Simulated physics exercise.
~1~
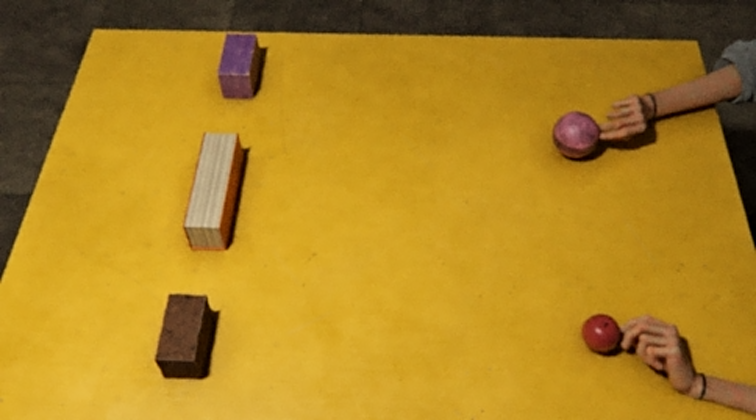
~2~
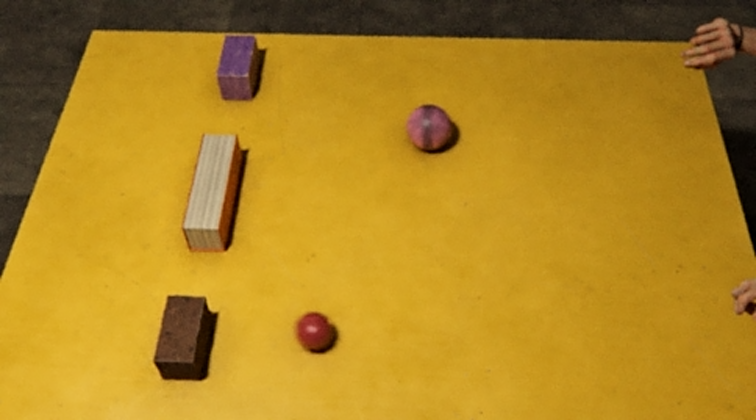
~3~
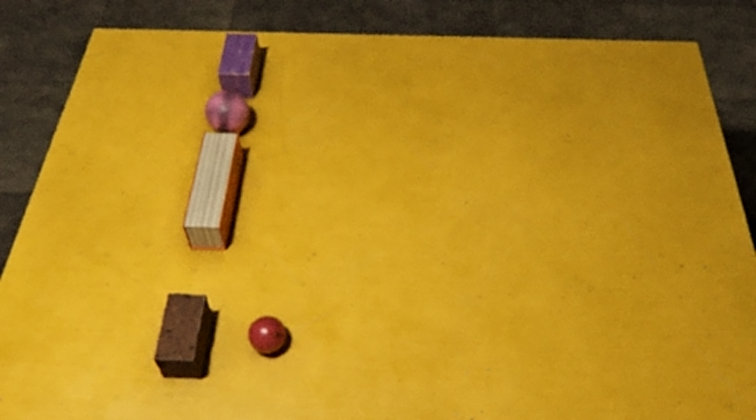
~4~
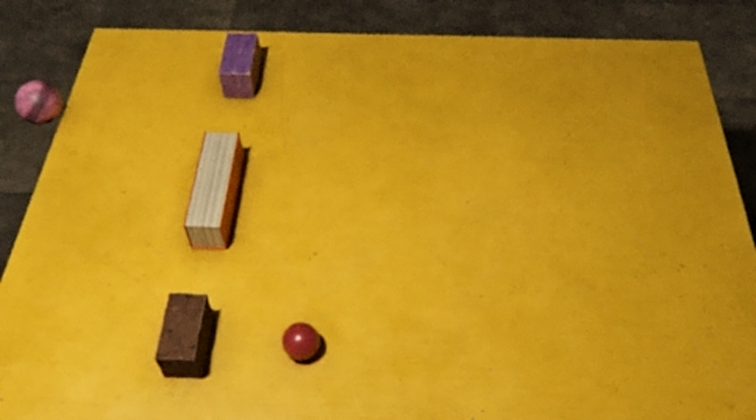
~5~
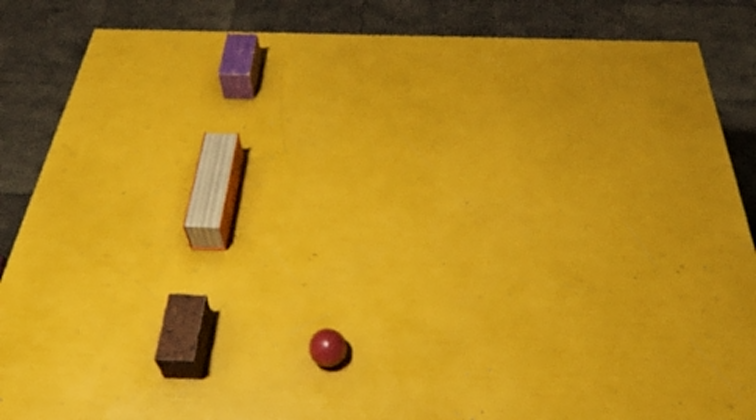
A pink ball rolls left through a gap while a red ball bounces off a brown block.
